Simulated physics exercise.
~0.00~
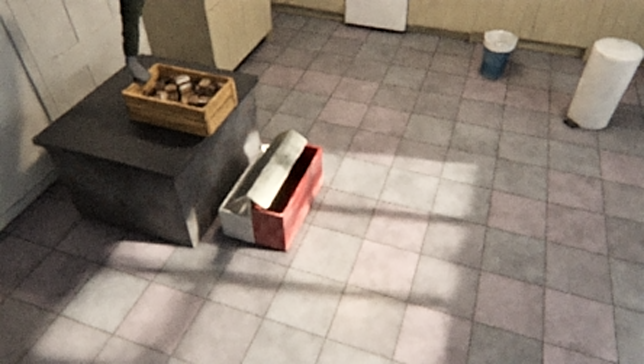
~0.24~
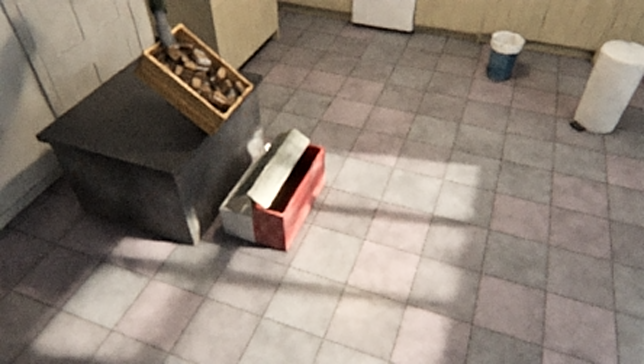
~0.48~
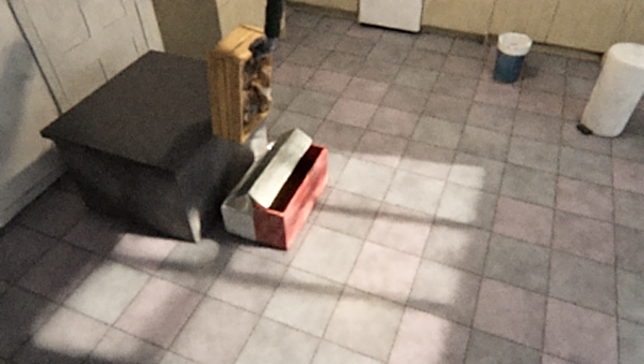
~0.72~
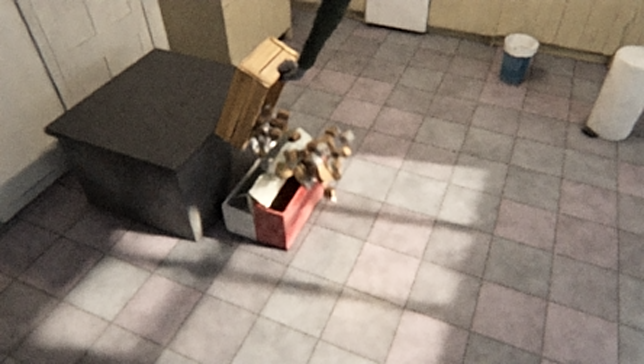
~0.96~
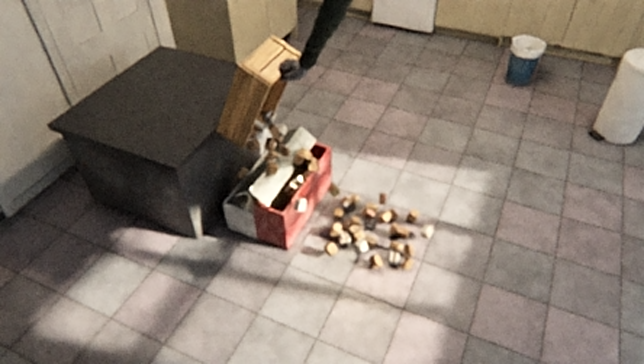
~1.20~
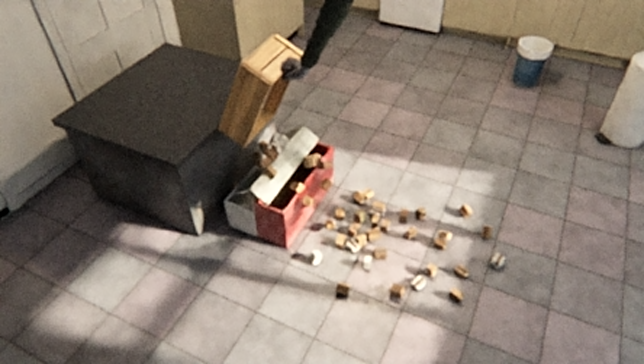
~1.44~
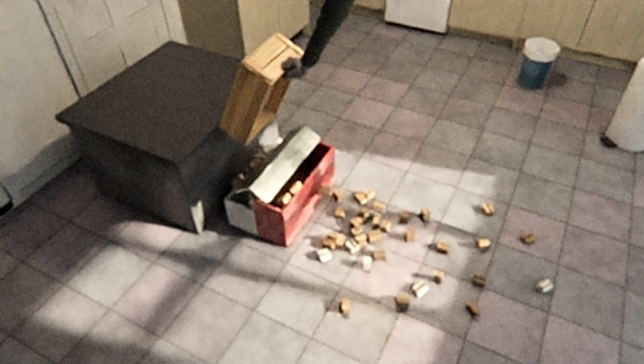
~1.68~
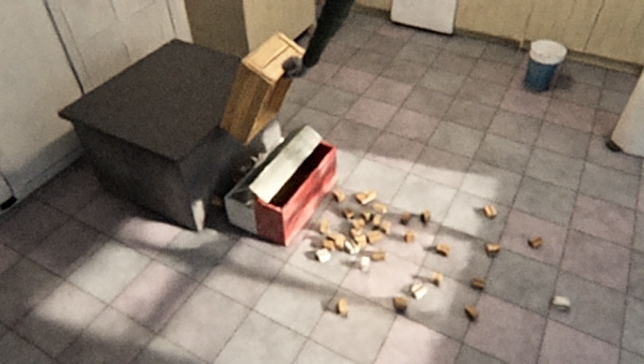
At the start, a wooden crate full of small brown pieces sits on a dark bench, held by a dark arm, with a white trough and a red tub on the tiled floor beside it. The arm lifts the crate and tips it to the right, turning it past upright above the containers. The pieces then spill out in a clump, some dropping into the red tub while many fly past it. They hit the tiles and scatter to the right. By the end, the crate stays tilted and still, and most of the visible pieces lie spread on the floor beyond the red tub.
